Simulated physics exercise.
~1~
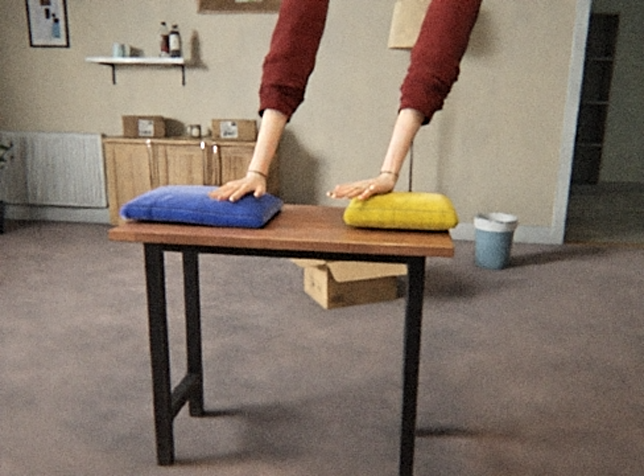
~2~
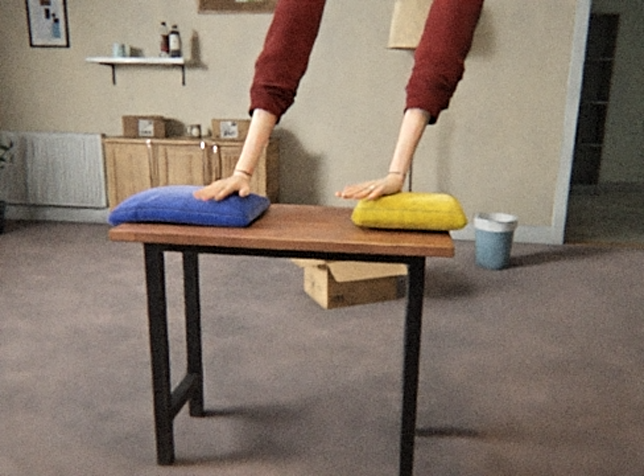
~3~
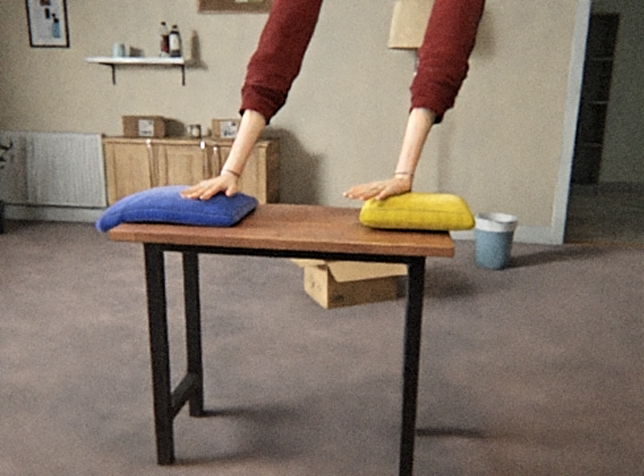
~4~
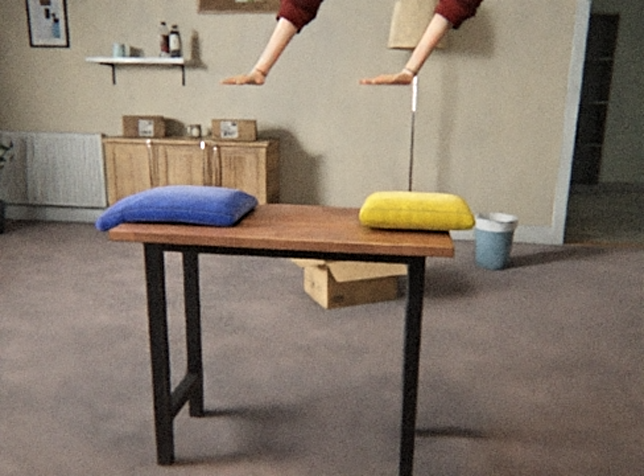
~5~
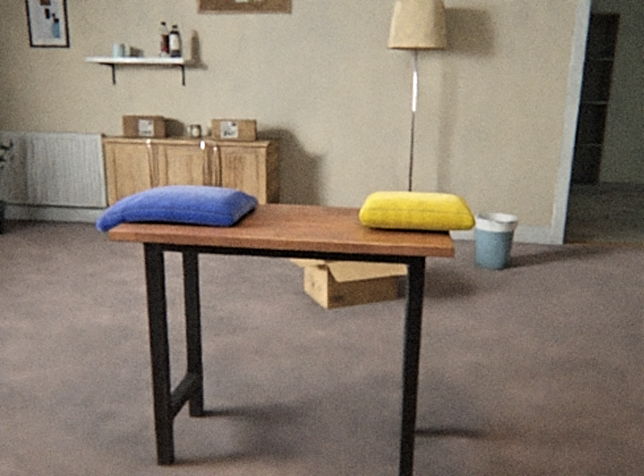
Two hands slide a blue pillow left and a yellow one right, then lift away.
